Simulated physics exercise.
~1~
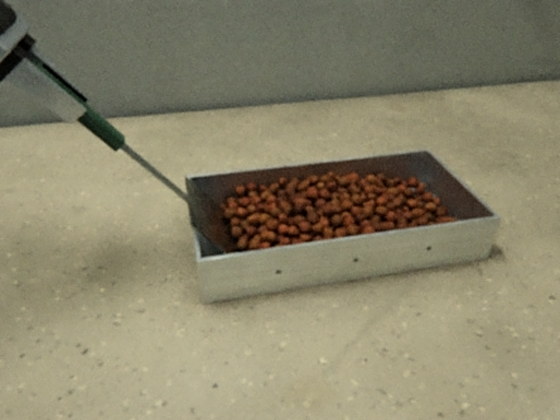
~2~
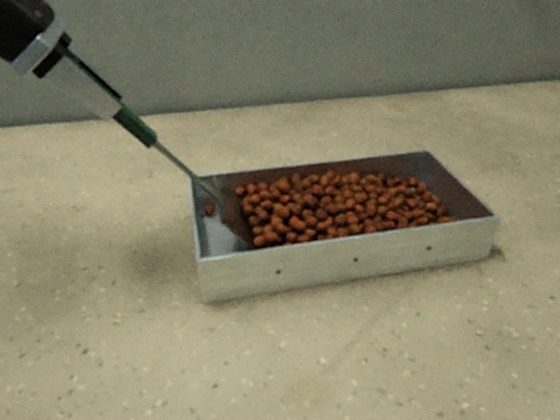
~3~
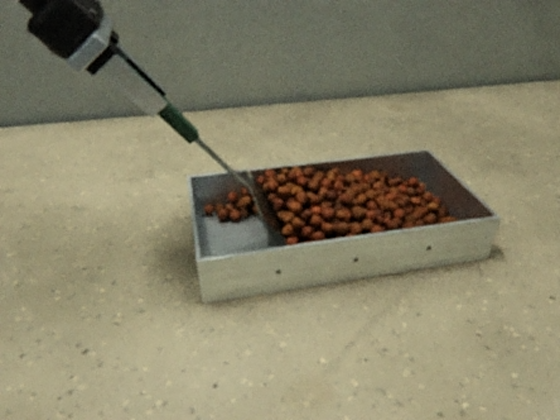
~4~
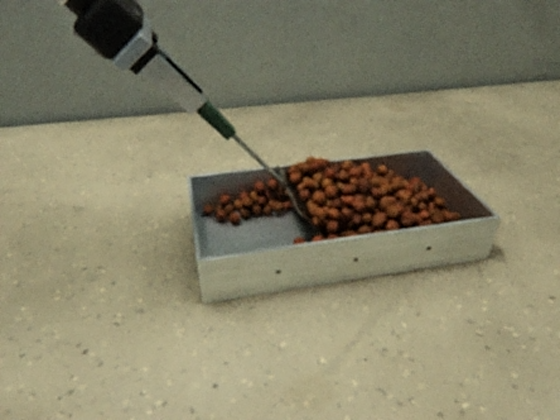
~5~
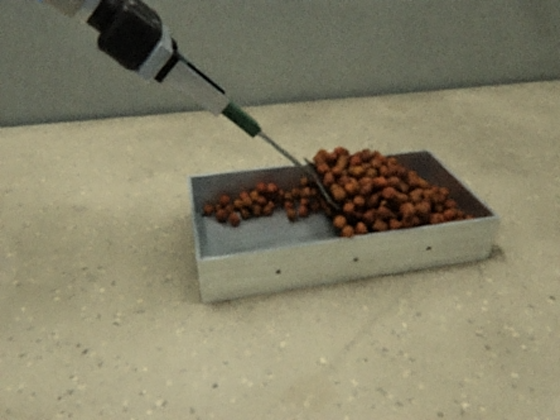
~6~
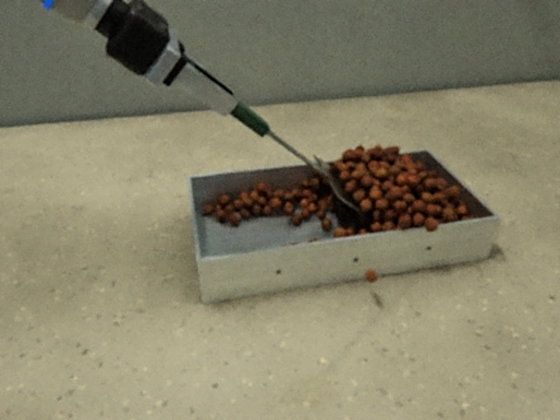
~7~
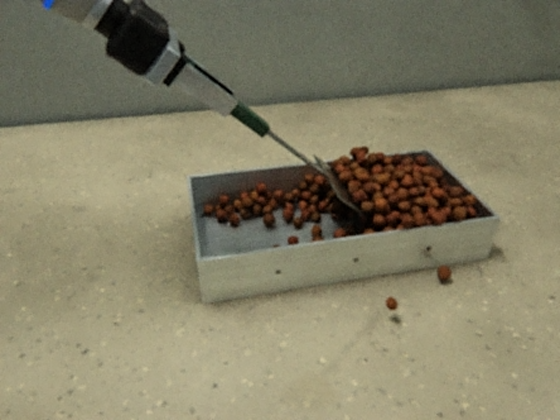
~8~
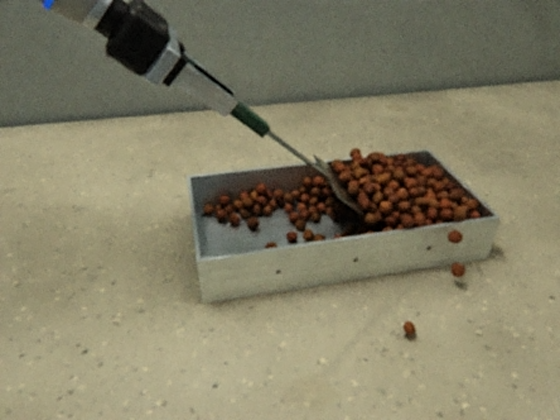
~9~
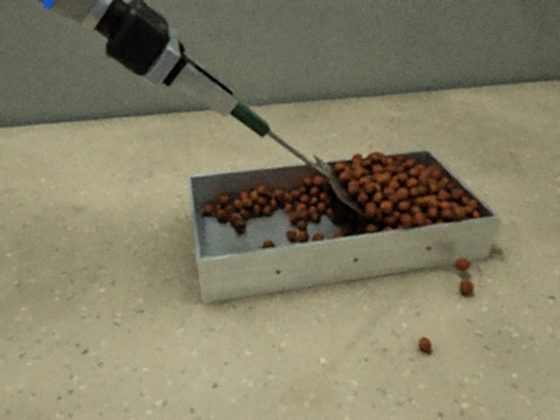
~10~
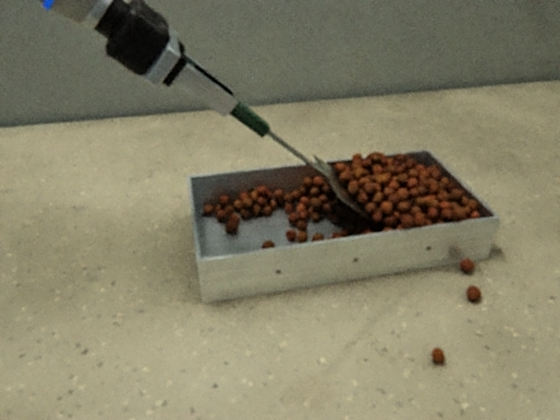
A paddle held by a robot arm dips into the left end of a metal trough filled with reddish-brown hazelnuts. It sweeps steadily to the right, pushing the nuts ahead of it and baring the trough floor behind. The load heaps higher toward the right end, while some nuts slip around the blade and trail along the back wall. Past the middle, the paddle slows, tilts slightly and stops. A few nuts spill over the front side and roll across the speckled surface. At the end, three lie outside, while the rest stay in the trough, mostly piled right.
